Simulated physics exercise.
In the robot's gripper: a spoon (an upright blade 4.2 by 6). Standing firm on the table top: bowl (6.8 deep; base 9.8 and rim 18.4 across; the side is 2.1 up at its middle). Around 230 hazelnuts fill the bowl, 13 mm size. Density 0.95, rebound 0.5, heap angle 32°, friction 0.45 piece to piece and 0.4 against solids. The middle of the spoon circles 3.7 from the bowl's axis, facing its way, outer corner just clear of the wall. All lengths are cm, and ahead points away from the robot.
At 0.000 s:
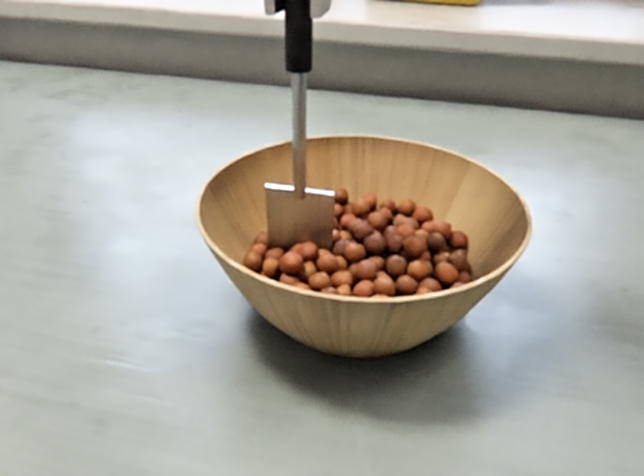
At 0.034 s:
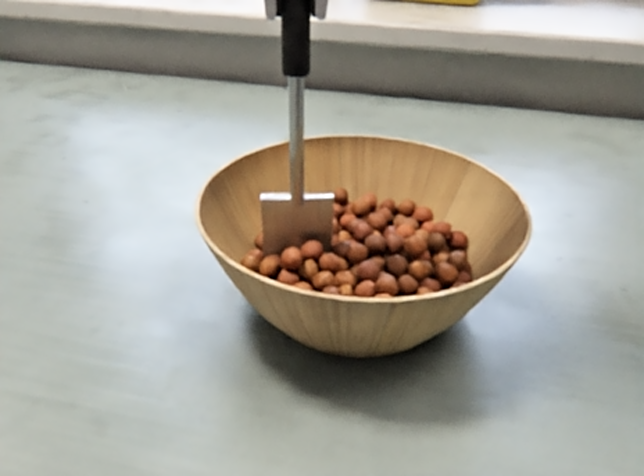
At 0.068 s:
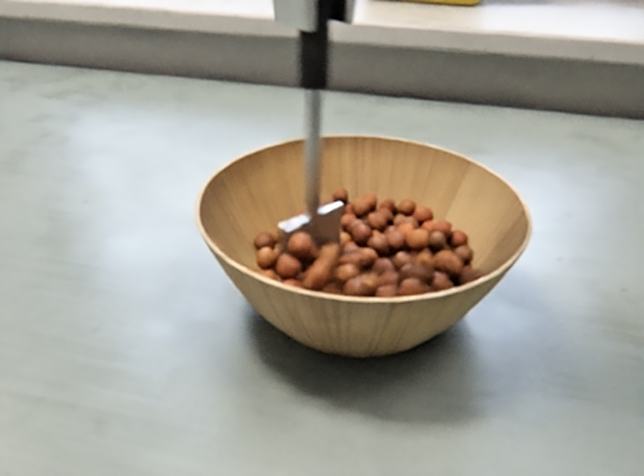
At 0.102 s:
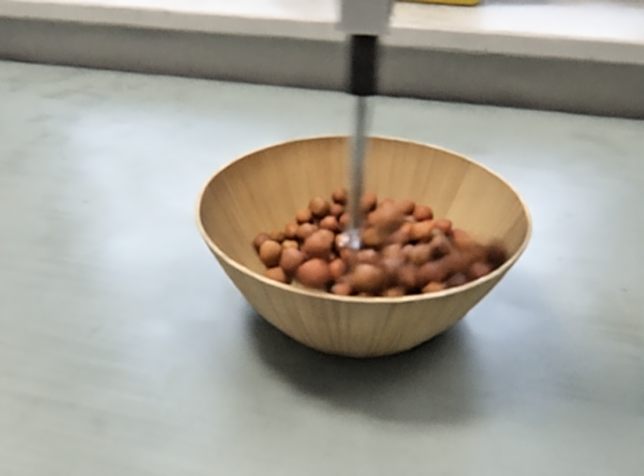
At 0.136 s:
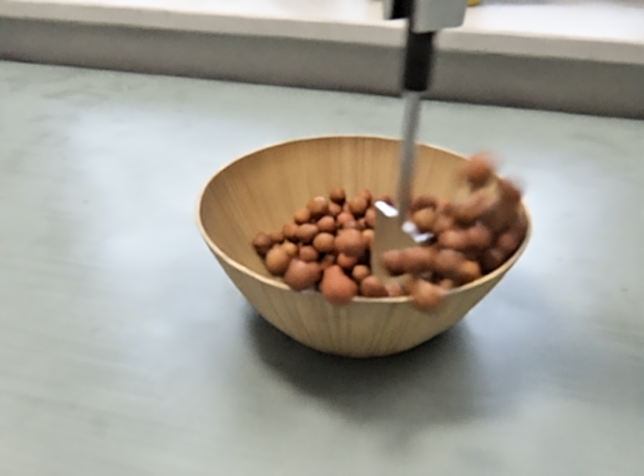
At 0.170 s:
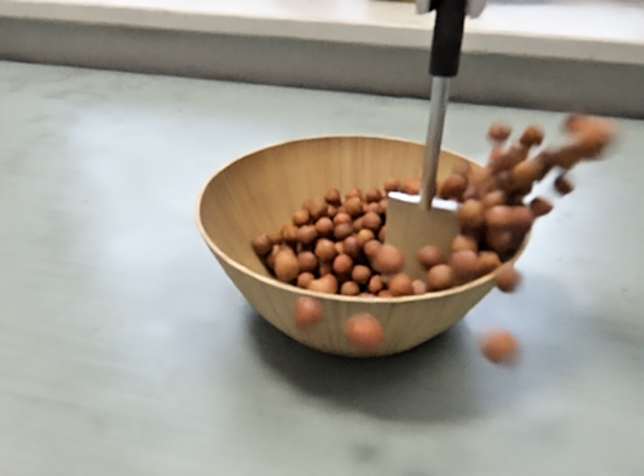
Gripper-held metal blade sweeping from left to right through brown hazelnuts in a wooden bowl, flinging several over the rim.
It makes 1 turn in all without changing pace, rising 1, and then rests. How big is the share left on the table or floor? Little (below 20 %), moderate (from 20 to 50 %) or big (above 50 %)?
On the table or floor the share is moderate, from 20 to 50 %.
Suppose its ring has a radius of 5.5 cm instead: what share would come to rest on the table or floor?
Then about 5 per cent.
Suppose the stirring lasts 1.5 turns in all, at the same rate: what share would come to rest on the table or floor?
Then about 35 per cent.
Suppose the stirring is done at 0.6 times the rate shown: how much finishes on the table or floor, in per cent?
About 10 per cent.
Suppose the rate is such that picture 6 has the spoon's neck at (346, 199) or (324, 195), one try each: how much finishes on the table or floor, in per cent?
About 5 and 0 per cent.
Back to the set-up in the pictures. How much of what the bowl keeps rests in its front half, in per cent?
Roughly 55 per cent.
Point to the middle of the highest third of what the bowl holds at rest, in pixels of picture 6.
Near (301, 268).
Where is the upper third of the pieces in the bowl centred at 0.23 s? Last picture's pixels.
Around (416, 165).
By 0.23 s, 238° round, highest piece 16 above the table; 197 in the bowl, 32 in flight or on the tool.
By 0.28 s, 304° round, highest piece 14 above the table; 175 in the bowl, 6 on the table or floor, 48 in flight or on the tool.
By 0.51 s, 0° round, highest piece 6 above the table; 155 in the bowl, 69 on the table or floor, 5 in flight or on the tool.
By 1.21 s, 0° round, highest piece 5 above the table; 155 in the bowl, 74 on the table or floor.
Final count, 155 in the bowl, 74 on the table or floor. That is 32 % on the table or floor.
